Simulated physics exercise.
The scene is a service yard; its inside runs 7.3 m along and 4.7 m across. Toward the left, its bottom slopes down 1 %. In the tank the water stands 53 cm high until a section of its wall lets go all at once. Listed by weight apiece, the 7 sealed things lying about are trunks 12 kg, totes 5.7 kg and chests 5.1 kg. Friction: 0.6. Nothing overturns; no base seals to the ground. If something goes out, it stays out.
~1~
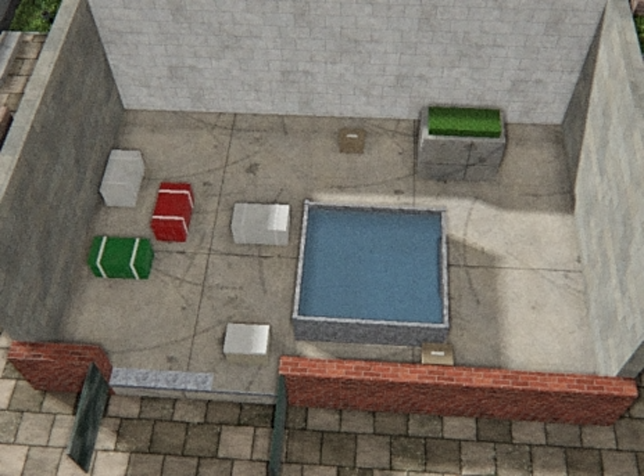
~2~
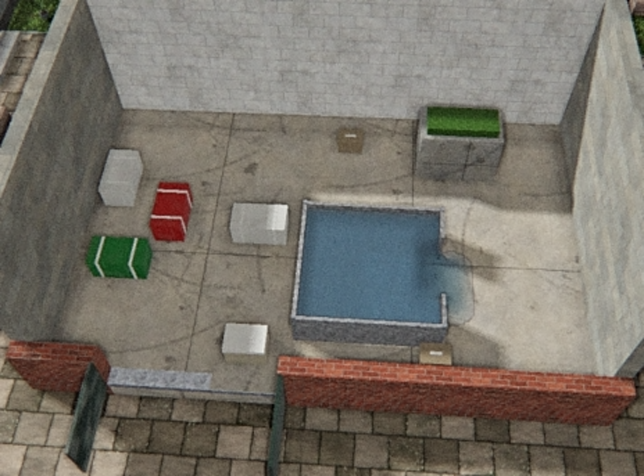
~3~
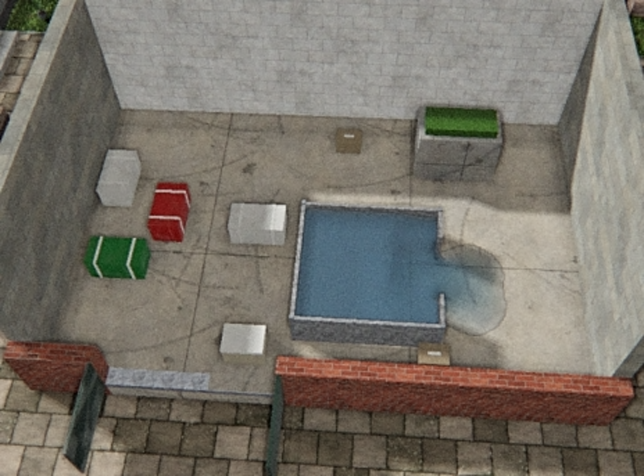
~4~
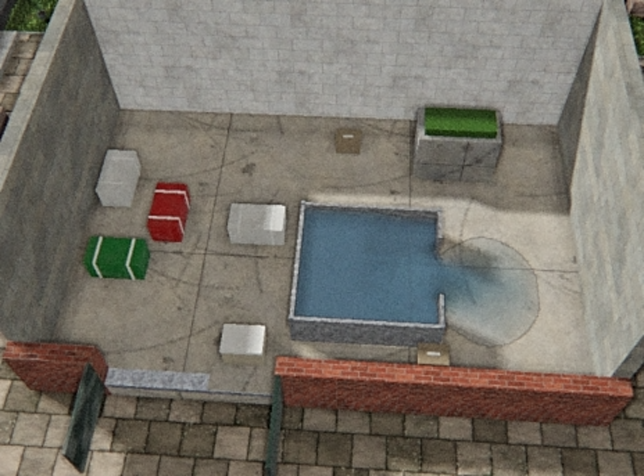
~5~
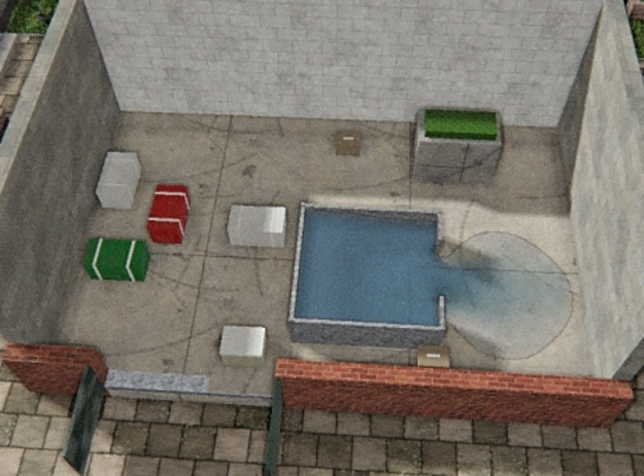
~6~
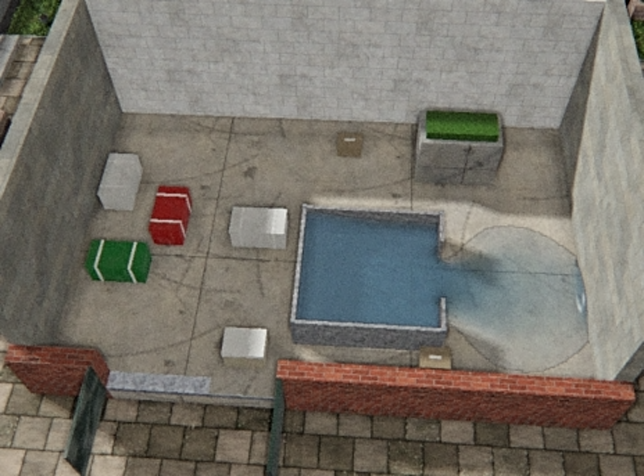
Water pours through a gap in the blue pool's right wall and spreads across the ground.
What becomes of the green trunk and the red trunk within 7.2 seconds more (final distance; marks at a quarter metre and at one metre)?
Once settled, the green trunk sits nearly where it was and the red trunk sits nearly where it was.
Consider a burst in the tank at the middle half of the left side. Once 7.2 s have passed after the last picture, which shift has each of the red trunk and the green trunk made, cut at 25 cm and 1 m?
The red trunk is swept a long way; the green trunk is swept a long way.
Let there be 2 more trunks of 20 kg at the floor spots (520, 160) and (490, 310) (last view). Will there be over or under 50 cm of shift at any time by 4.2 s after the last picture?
As asked, in order: Clear of the mark; clear of the mark.
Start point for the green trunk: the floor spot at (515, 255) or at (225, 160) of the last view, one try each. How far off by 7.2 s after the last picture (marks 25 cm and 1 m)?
From the first place it goes well off; from the second it is barely disturbed.
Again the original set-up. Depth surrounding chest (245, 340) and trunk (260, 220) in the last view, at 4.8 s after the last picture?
Around 2 cm and 1 cm.
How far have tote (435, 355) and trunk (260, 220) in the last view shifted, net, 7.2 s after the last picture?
400 cm and 0 cm, respectively.
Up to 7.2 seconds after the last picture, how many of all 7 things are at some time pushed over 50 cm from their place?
It adds up to 3.
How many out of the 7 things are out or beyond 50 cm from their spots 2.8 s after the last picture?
At that moment it comes to 1.
Then, 0.9 s after the last picture the green trunk is near (116, 254), 0.0 m from its start, aground; the red trunk is near (169, 208), 0.0 m from its start, aground; 0 of 7 are out; 0 afloat.
Then, 2.8 s after the last picture the green trunk is near (116, 254), 0.0 m from its start, aground; the red trunk is near (169, 208), 0.0 m from its start, aground; 0 of 7 are out; 1 afloat.
Then, 4.8 s after the last picture the green trunk is near (116, 254), 0.0 m from its start, aground; the red trunk is near (169, 208), 0.0 m from its start, aground; 0 of 7 are out; 0 afloat.
Then, 7.2 s after the last picture the green trunk is near (117, 253), 0.0 m from its start, aground; the red trunk is near (168, 208), 0.0 m from its start, aground; 0 of 7 are out; 1 afloat.
